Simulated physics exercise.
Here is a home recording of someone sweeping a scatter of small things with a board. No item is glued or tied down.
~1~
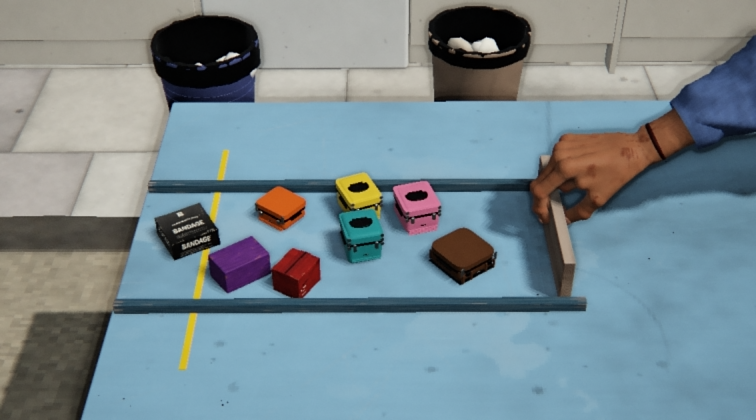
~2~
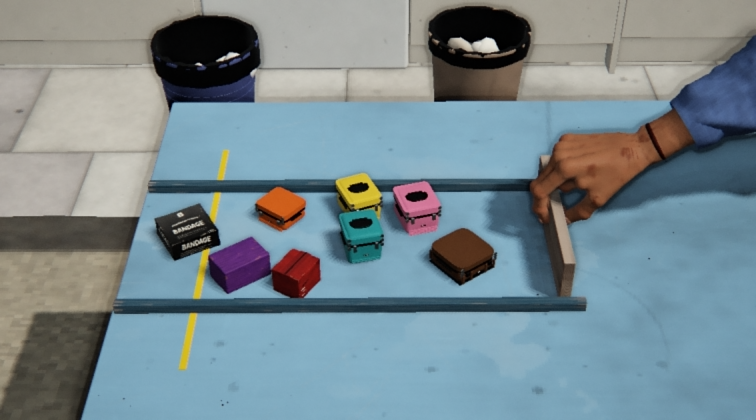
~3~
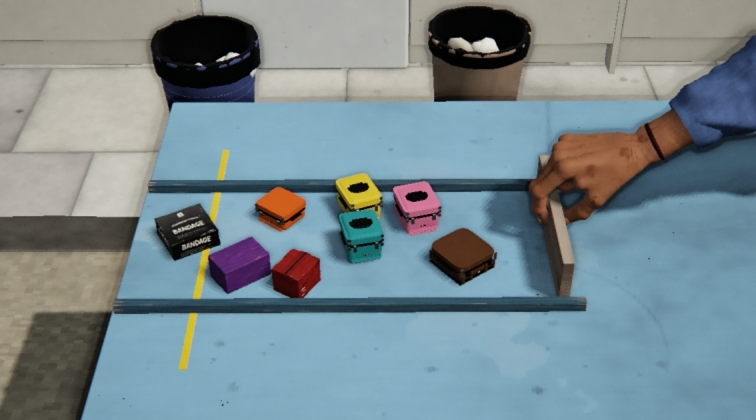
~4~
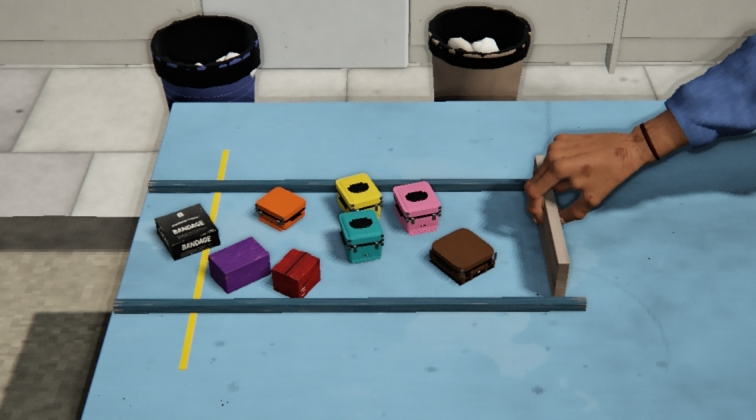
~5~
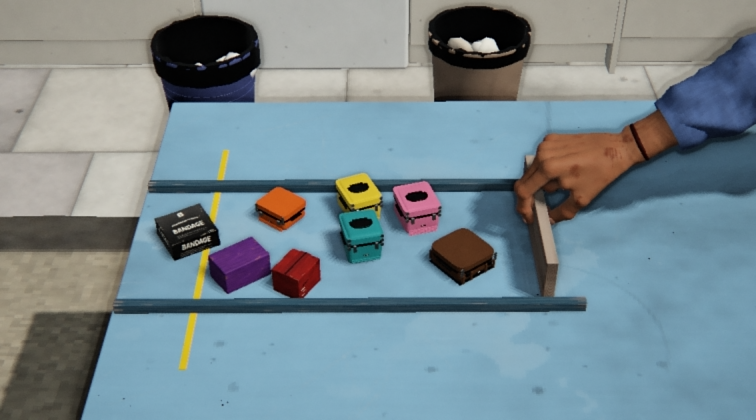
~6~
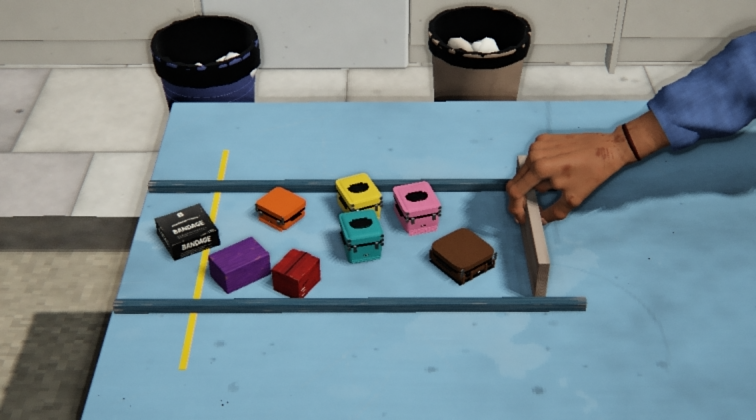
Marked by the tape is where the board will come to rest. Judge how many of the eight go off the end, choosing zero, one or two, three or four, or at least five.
The count that falls off is a single one or a pair.
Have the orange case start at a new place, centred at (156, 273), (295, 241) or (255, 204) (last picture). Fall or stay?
Try one: It ends up off. Try two: It ends up off. Try three: It ends up off.
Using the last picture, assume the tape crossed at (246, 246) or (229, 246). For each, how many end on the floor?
In order, 0 then 1.
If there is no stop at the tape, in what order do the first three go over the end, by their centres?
Black box, orange case, turquoise case.
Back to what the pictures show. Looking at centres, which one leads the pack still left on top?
That's the turquoise case.
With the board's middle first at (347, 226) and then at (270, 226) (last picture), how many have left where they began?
Counts: 5 / 8.
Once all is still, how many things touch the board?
It's 3.
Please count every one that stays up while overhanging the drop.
Answer: 1.
Soon after, none off yet; black box at rest near (187, 232); purple block at rest near (240, 265); orange case at rest near (282, 210).
At rest, the number that fall off is one or two; fallen, orange case and black box.
